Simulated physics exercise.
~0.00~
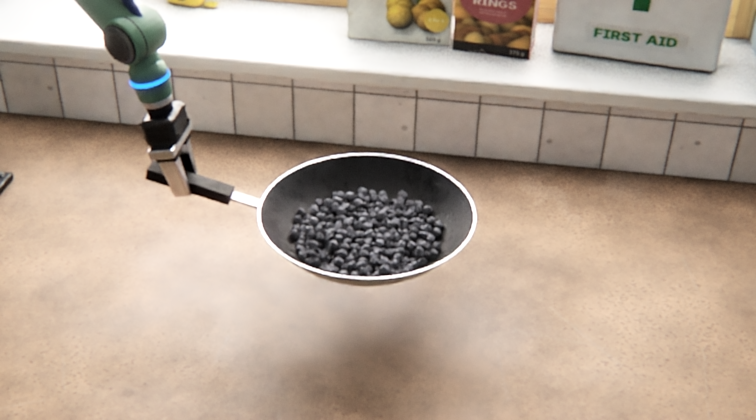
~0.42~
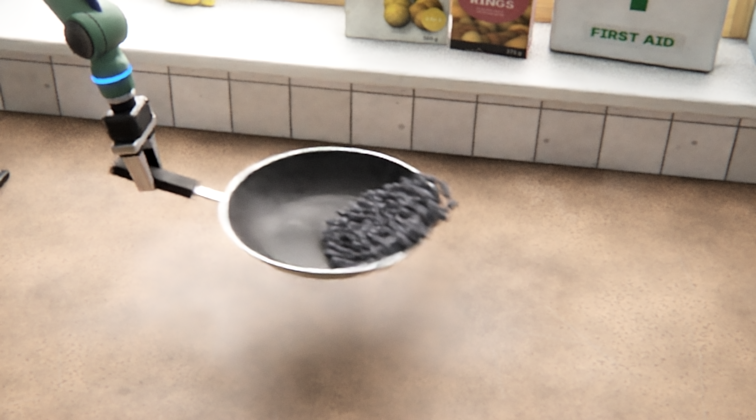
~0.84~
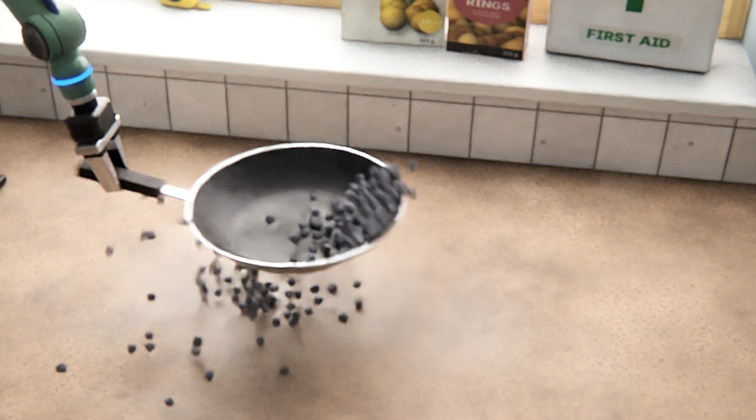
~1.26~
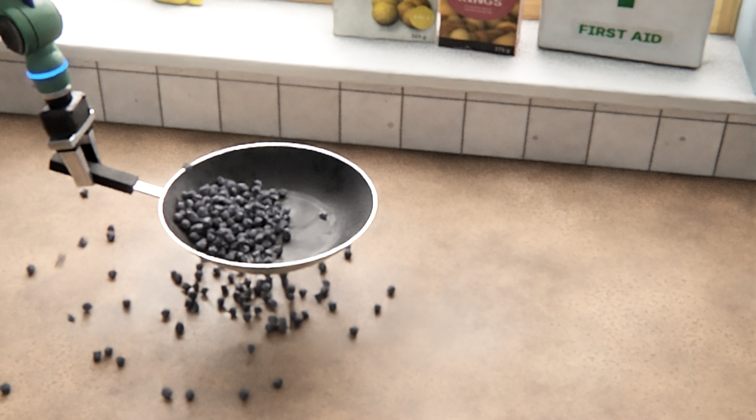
Frying pan gripped by a robot arm jerking left above a countertop, dark pebbles sliding right, then spilling and scattering below it.
